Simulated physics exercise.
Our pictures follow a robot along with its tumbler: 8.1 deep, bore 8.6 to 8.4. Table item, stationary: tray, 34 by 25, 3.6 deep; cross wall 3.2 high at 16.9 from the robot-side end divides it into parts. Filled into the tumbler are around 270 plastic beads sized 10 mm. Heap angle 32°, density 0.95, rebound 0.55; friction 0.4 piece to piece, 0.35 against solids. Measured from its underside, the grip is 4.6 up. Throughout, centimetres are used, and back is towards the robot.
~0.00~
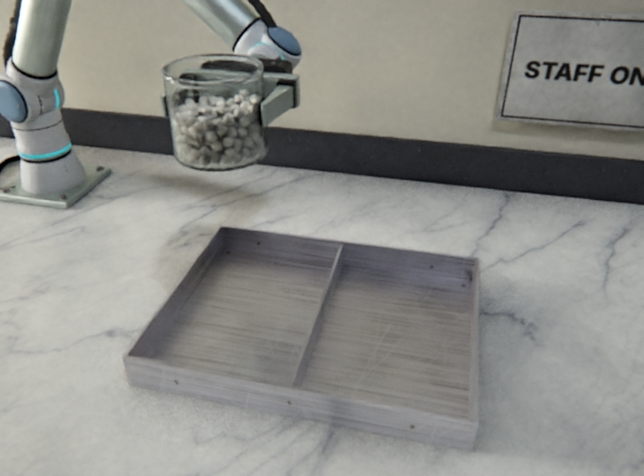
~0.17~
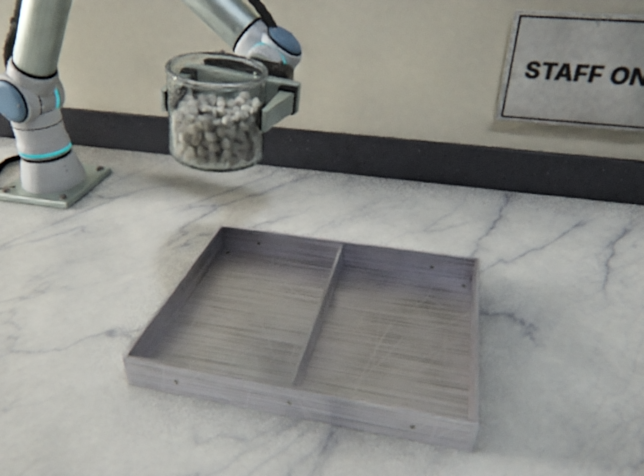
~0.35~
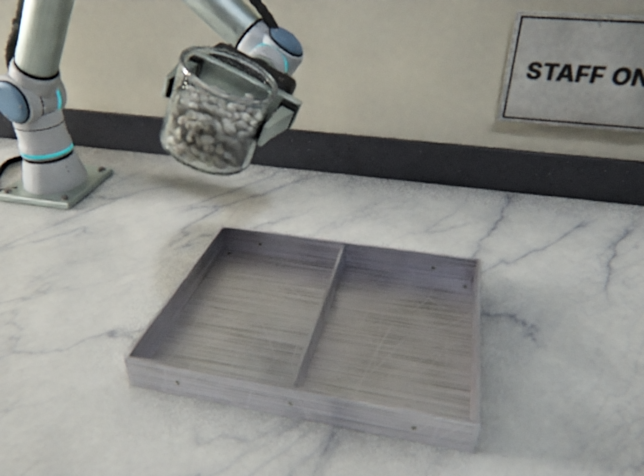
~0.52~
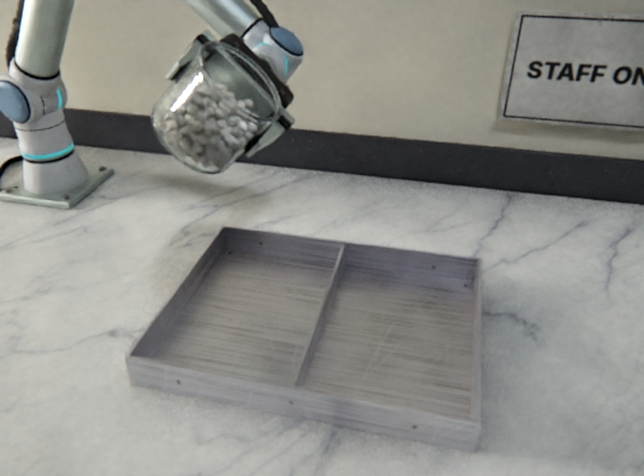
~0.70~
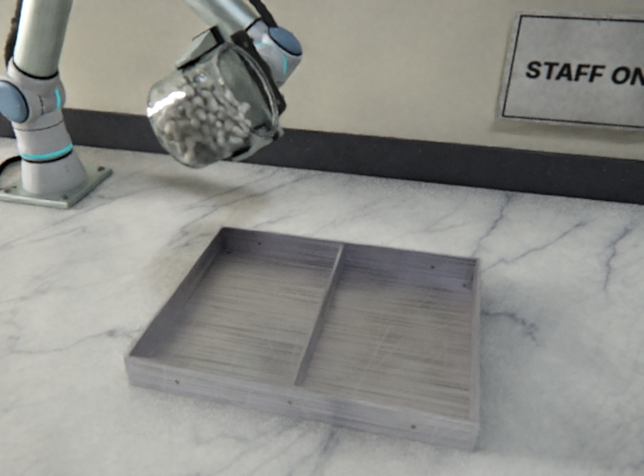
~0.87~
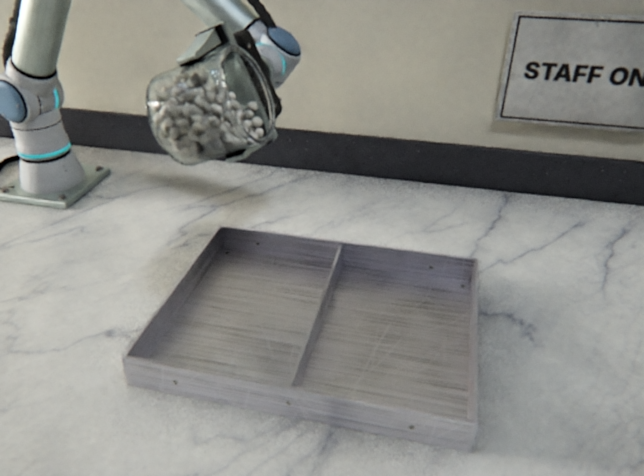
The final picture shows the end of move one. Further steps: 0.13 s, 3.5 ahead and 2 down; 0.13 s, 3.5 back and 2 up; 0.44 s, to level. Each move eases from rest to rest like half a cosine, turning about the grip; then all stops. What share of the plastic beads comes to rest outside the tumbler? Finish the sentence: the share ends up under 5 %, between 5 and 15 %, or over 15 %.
The share ends up between 5 and 15 %.
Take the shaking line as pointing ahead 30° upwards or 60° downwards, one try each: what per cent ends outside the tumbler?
Try one gives about 25 in a hundred, try two about 0 in a hundred.
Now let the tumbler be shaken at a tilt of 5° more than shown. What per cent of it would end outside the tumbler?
Around 20 in a hundred, I'd say.
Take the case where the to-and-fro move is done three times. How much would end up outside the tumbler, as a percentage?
In that case some 20 per cent.
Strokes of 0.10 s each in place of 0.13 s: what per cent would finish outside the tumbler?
Then about 15 per cent.
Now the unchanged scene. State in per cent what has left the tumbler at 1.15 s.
Near 5 per cent so far.
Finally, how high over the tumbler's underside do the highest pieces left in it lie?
Around 6.5 centimetres above the underside.
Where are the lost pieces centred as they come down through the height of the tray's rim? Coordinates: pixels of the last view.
I'd say somewhere around (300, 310).
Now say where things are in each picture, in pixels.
The first picture shows the tumbler middle at (218, 112), level; upper third of the load around (221, 112), from x 180 to 260, top at y 90; 272 in the tumbler.
The second picture shows the tumbler middle at (217, 112), tilted 6° forward; upper third of the load around (213, 110), from x 175 to 255, top at y 95.
The third picture shows the tumbler middle at (217, 113), tilted 23° forward; upper third of the load around (205, 108), from x 170 to 260, top at y 85.
The fourth picture shows the tumbler middle at (216, 111), tilted 45° forward; upper third of the load around (196, 101), from x 165 to 255, top at y 75.
The fifth picture shows the tumbler middle at (214, 109), tilted 62° forward; upper third of the load around (193, 95), from x 160 to 245, top at y 75.
The sixth picture shows the tumbler middle at (212, 109), tilted 68° forward; upper third of the load around (188, 96), from x 160 to 260, top at y 75; 272 in the tumbler.
After 1.15 s, tilted 68° forward, highest piece 27 above the table; 257 in the tumbler, 15 in flight or on a rim.
After 1.43 s, tilted 16° forward, highest piece 29 above the table; 248 in the tumbler, 14 in the robot-side part, 5 in the far-side part, 5 in flight or on a rim.
After 1.77 s, level, highest piece 27 above the table; 248 in the tumbler, 17 in the robot-side part, 7 in the far-side part.
After 2.82 s, level, highest piece 27 above the table; 248 in the tumbler, 17 in the robot-side part, 7 in the far-side part.
In the end, 248 in the tumbler, 17 in the robot-side part, 7 in the far-side part. That is 9 % outside the tumbler.
